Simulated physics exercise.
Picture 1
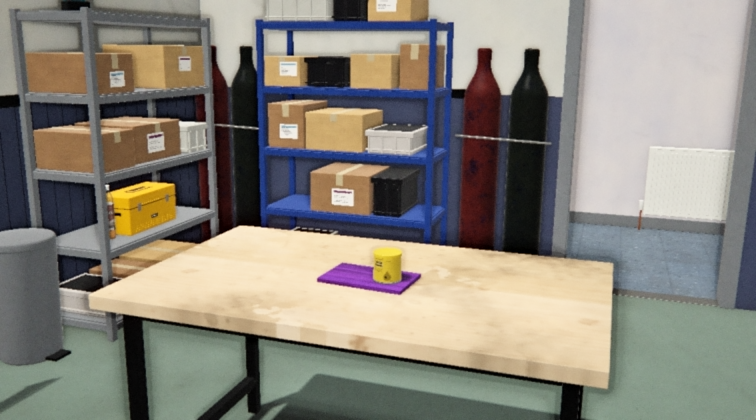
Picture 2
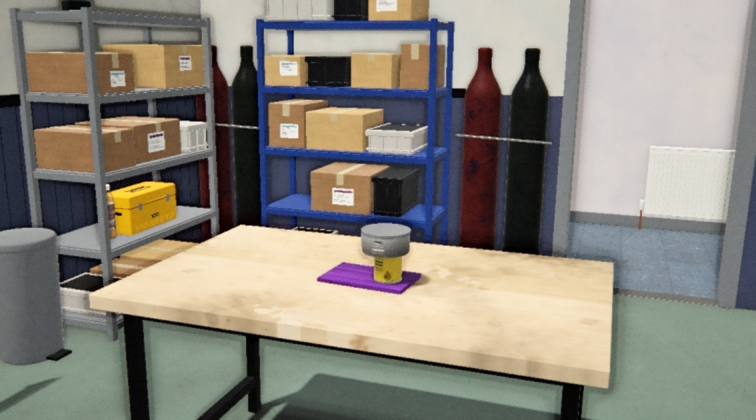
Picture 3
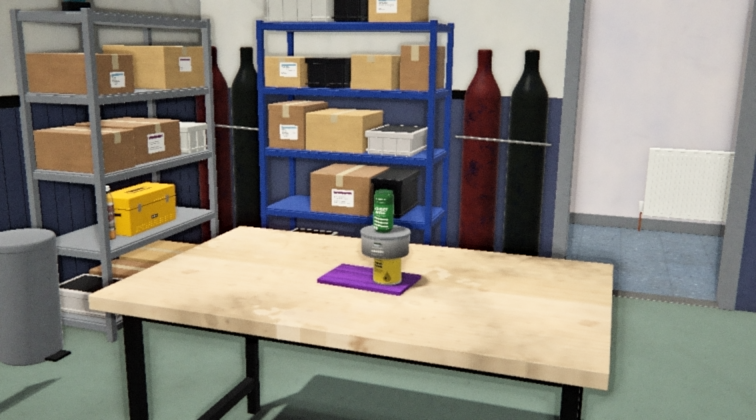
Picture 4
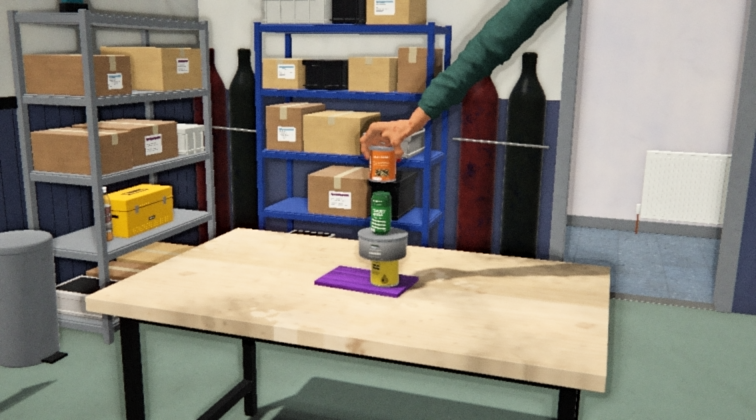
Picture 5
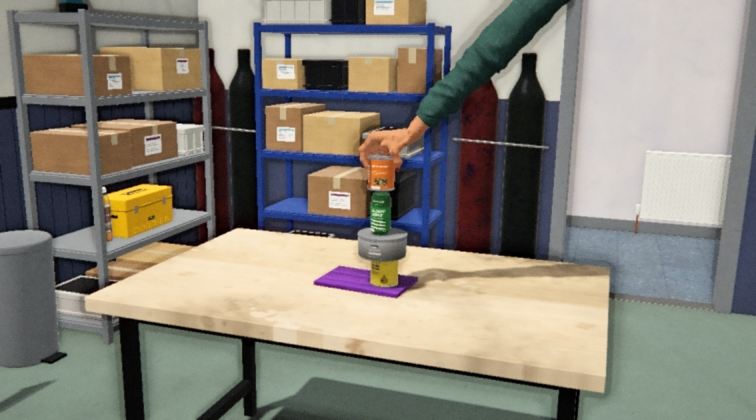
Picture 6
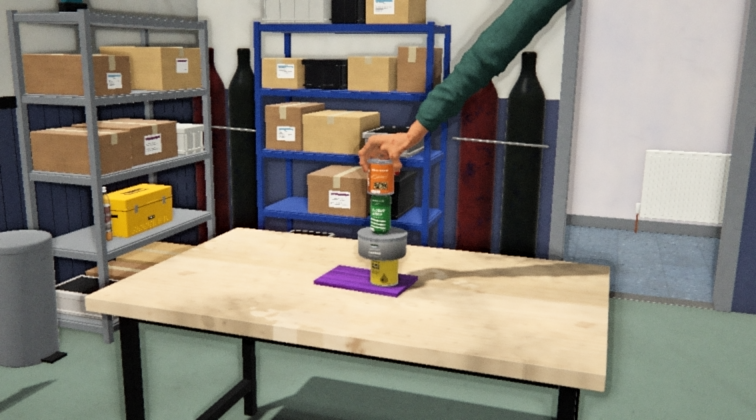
The footage shows a yellow can on a purple mat on a table, then a grey tub and a green can stacked above it, before a hand lowers an orange pot onto the green can and keeps hold of it.
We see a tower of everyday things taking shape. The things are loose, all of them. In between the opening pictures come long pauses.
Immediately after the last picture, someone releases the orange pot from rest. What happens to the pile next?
The pile stands firm.
Then, 0.70 s on from there, no change.
Then, 1.90 s on from there, orange pot resting near (381, 177).
In the end, all 5 unmoved. At the end, from the last picture's camera, orange pot near (381, 177). The pile holds.
